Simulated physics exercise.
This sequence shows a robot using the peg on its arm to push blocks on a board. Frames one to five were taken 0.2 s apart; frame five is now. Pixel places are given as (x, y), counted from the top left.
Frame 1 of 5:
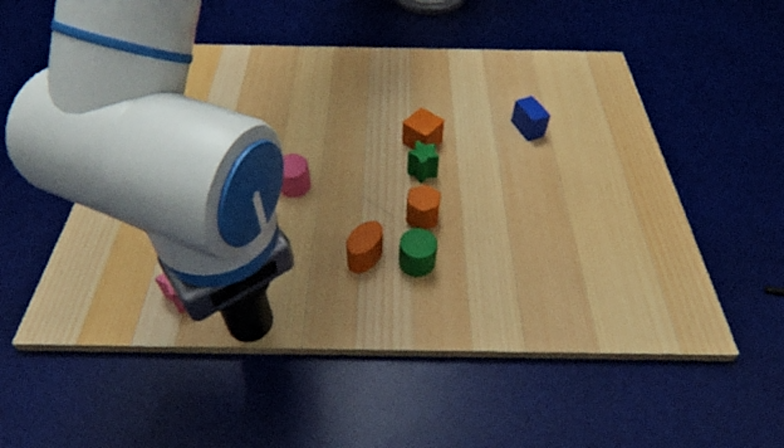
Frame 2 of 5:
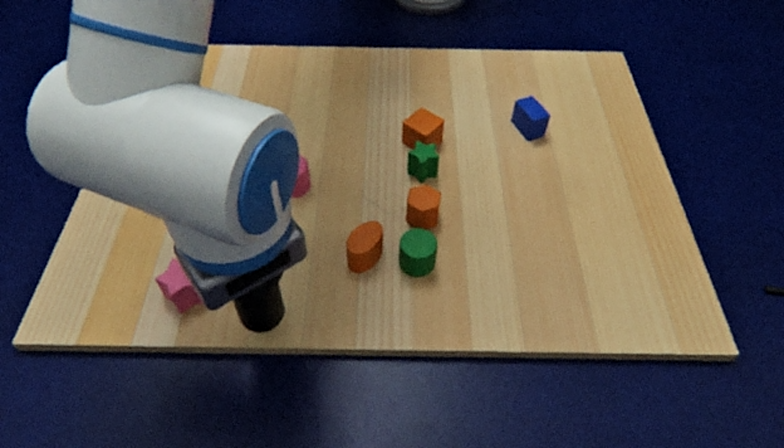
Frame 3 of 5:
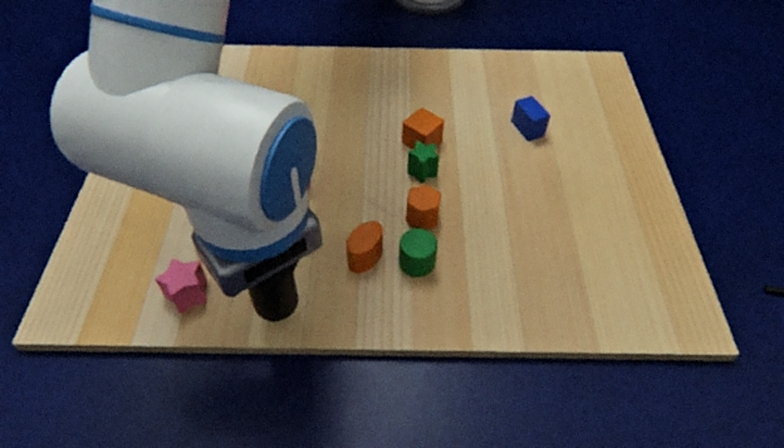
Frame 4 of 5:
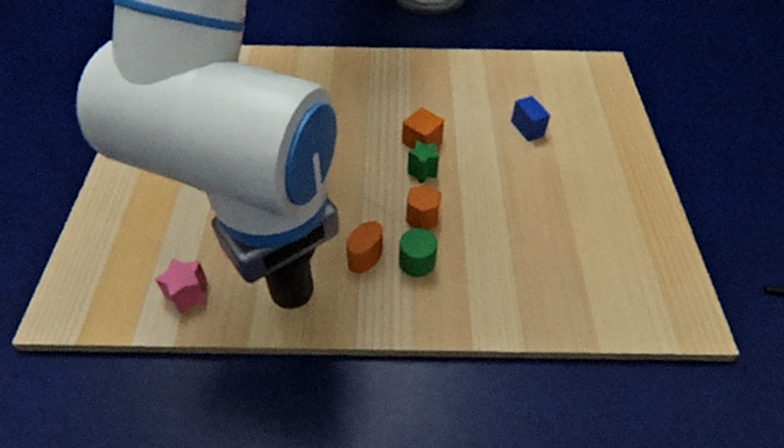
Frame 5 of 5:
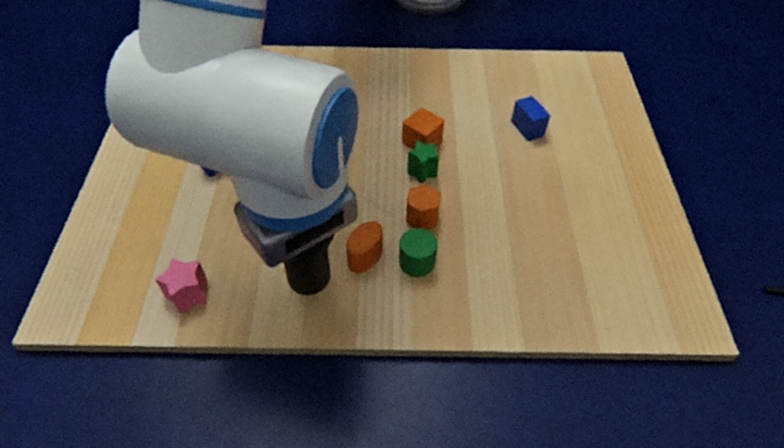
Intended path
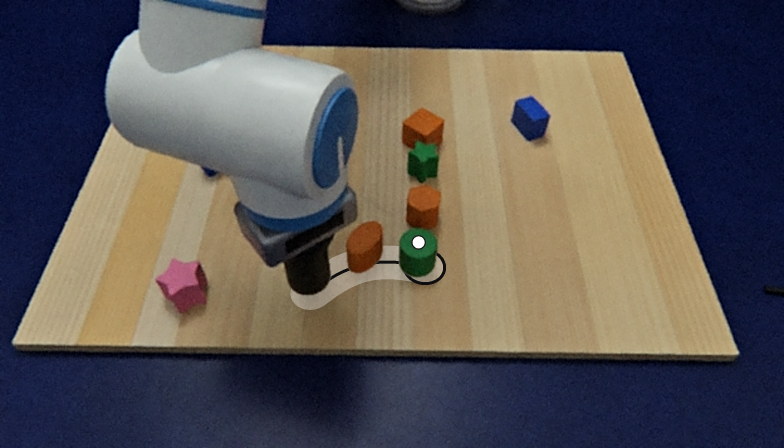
White and blue robot arm moving its black peg rightward and slightly away across a wooden board while the colored blocks stay still.
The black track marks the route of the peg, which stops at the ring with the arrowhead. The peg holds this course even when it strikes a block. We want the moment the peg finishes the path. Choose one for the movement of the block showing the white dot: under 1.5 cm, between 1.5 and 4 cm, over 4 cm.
Its final spot will lie more than 4 cm from the current one.
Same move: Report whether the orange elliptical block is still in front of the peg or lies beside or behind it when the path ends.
Slid away.
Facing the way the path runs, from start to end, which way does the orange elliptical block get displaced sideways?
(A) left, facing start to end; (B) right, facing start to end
Option A.
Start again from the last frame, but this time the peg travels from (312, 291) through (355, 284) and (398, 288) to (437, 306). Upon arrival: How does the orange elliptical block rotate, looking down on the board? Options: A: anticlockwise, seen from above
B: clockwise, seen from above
A
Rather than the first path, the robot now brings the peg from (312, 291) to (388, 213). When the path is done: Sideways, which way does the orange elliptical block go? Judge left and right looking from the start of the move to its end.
Answer: Rightward.
Drawn move, from (312, 291) over (346, 270) and (385, 262) to (424, 266); the dot is on the green disc.
On the path given first. One third of the way, peg (345, 257); orange elliptical block (378, 228).
Two thirds of the way, peg (385, 248); orange elliptical block (401, 214), turned 55° anticlockwise; green disc (425, 242).
At the end, peg (426, 253); orange elliptical block (409, 215), turned 100° anticlockwise; green disc (466, 243); orange six-sided block (424, 194).
